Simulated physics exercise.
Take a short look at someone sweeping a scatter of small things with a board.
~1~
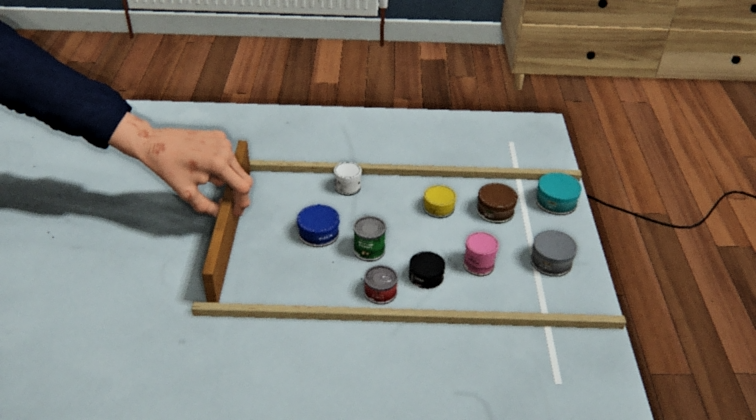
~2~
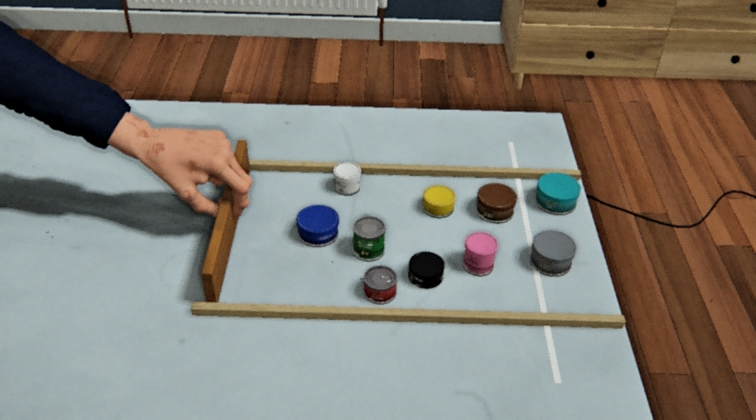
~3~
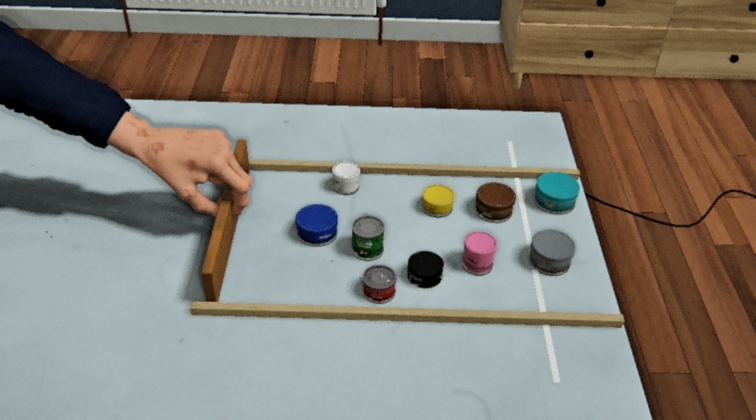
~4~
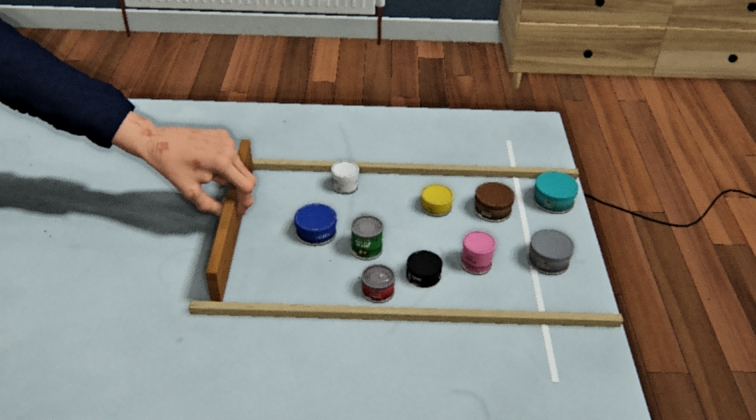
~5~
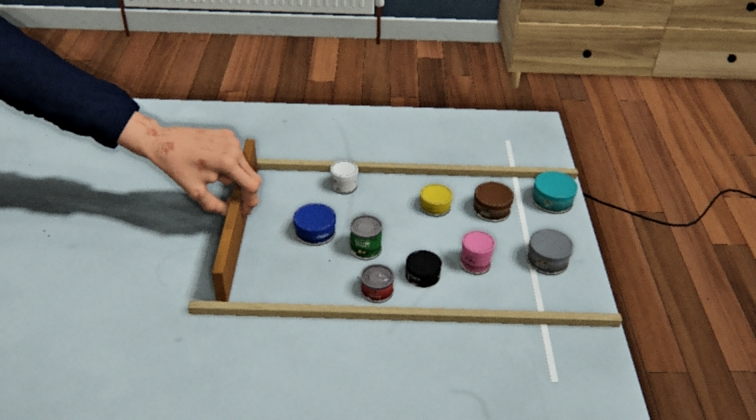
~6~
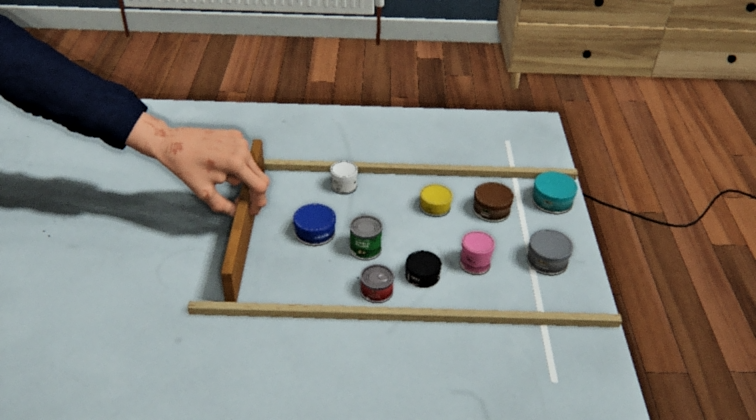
Wooden board held upright by a hand shifting slightly right between two wooden strips, toward colourful tins sitting still on a table.
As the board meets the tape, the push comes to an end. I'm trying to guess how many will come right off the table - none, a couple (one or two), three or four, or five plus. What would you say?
I expect one or two pieces to come off the table.
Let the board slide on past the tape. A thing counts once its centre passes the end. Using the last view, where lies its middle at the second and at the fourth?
Its centre point is roughly (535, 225) and later (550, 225).
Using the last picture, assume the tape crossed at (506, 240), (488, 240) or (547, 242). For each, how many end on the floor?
Those tries give 0, 0 and 3.
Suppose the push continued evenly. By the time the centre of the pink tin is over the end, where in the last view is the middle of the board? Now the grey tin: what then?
Approx. (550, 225) for the first, approx. (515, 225) for the second.
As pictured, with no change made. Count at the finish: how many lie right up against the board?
It's touching 5 at the end.
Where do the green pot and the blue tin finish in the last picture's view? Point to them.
The green pot comes to rest close to (548, 247), while the blue tin rests close to (547, 226).
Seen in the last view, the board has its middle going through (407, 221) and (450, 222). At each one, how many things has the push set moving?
The number moved is 5 and then 8.
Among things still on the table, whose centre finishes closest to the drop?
The turquoise tin is foremost.
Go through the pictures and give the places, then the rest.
In the first frame, turquoise tin (558, 194); grey tin (553, 254); brown tin (497, 203); board (229, 216); tape (531, 242).
In the second frame, grey tin (553, 253); board (229, 216).
In the third frame, brown tin (495, 202); white tin (346, 178).
In the fourth frame, turquoise tin (555, 193); pink tin (478, 253).
In the fifth frame, grey tin (550, 252); yellow tin (436, 200).
In the sixth frame, turquoise tin (554, 193); grey tin (549, 252); brown tin (493, 202); board (245, 216); tape (527, 241).
Soon after, none off yet; turquoise tin at rest near (554, 193); grey tin at rest near (549, 252); brown tin at rest near (493, 202).
In the end, the number that fall off is one or two; gone, grey tin.
